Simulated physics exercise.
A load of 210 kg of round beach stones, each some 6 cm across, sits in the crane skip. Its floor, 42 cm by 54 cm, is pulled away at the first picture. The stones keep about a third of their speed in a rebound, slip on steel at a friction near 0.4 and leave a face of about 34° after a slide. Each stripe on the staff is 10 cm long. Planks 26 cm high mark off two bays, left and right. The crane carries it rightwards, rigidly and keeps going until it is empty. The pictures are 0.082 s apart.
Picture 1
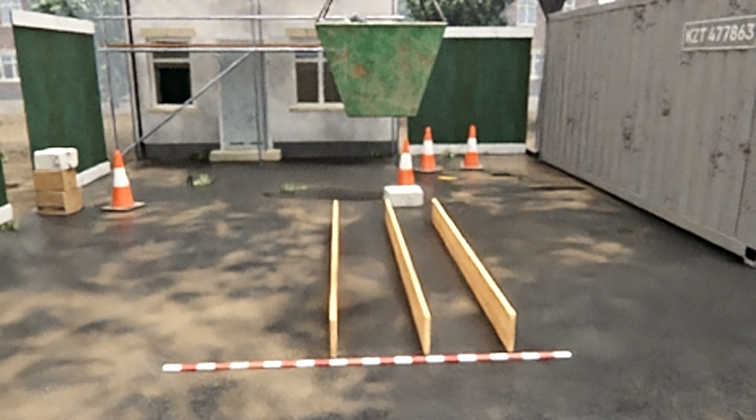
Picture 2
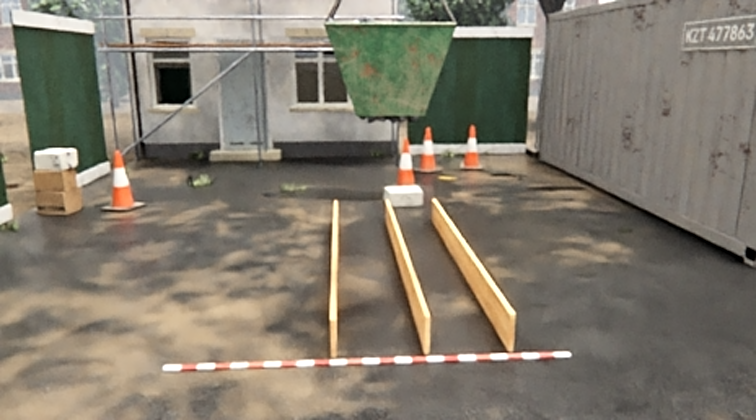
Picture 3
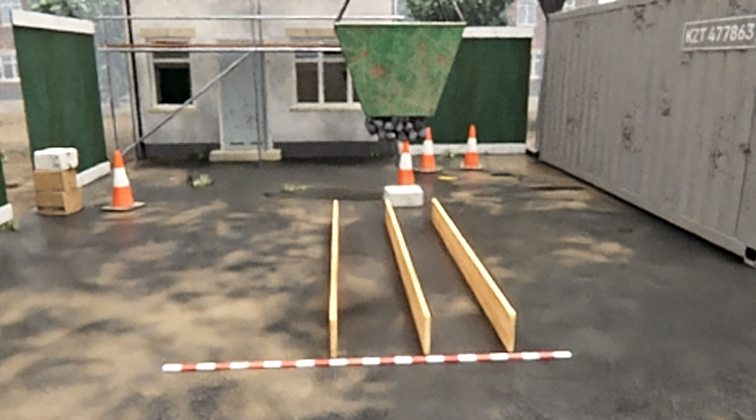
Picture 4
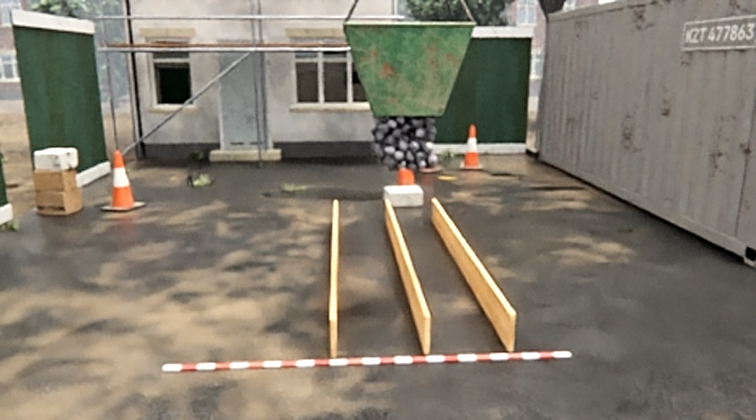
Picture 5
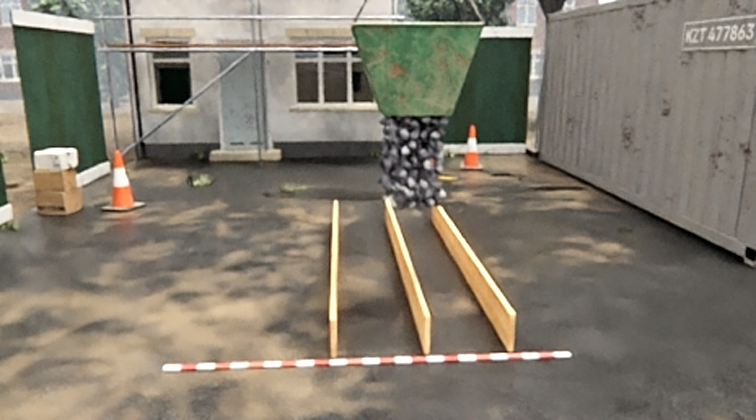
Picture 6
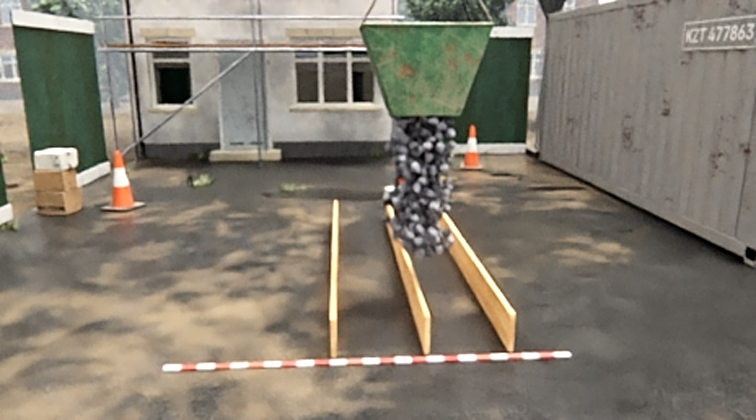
A green crane skip hangs over a wet, dark yard, seen from a fixed, slightly raised viewpoint facing a grey building with scaffolding. Three wooden planks lie behind a red-and-white staff, with orange-and-white cones, green panels and a grey container around them. The skip drifts slowly rightwards as dark and pale round stones emerge from its underside, then pour down in a lengthening stream over the planks.
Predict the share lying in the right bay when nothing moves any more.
Close to 92 in a hundred.
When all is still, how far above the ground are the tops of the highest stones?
Some 28 cm high.
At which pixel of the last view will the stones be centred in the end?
Near (451, 304).
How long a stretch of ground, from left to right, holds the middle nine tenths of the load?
About 60 cm.
Then, 0.3 s after the last picture, 0 % in the crane skip, 6 % falling or lying in the left bay, 94 % falling or lying in the right bay; the stones farthest right are at (483, 299).
Then, 0.7 s after the last picture, 0 % in the crane skip, 7 % falling or lying in the left bay, 93 % falling or lying in the right bay, 1 % falling or lying right of the bays; the stones farthest right are at (497, 280).
Then, 1.3 s after the last picture, 0 % in the crane skip, 7 % falling or lying in the left bay, 92 % falling or lying in the right bay, 1 % falling or lying right of the bays; the stones farthest right are at (517, 287).
Then, 2.2 s after the last picture, 0 % in the crane skip, 7 % falling or lying in the left bay, 92 % falling or lying in the right bay, 1 % falling or lying right of the bays; the stones farthest right are at (519, 287).
Then, 4.1 s after the last picture, 0 % in the crane skip, 7 % in the left bay, 92 % in the right bay, 1 % right of the bays; the stones farthest right are at (519, 287).
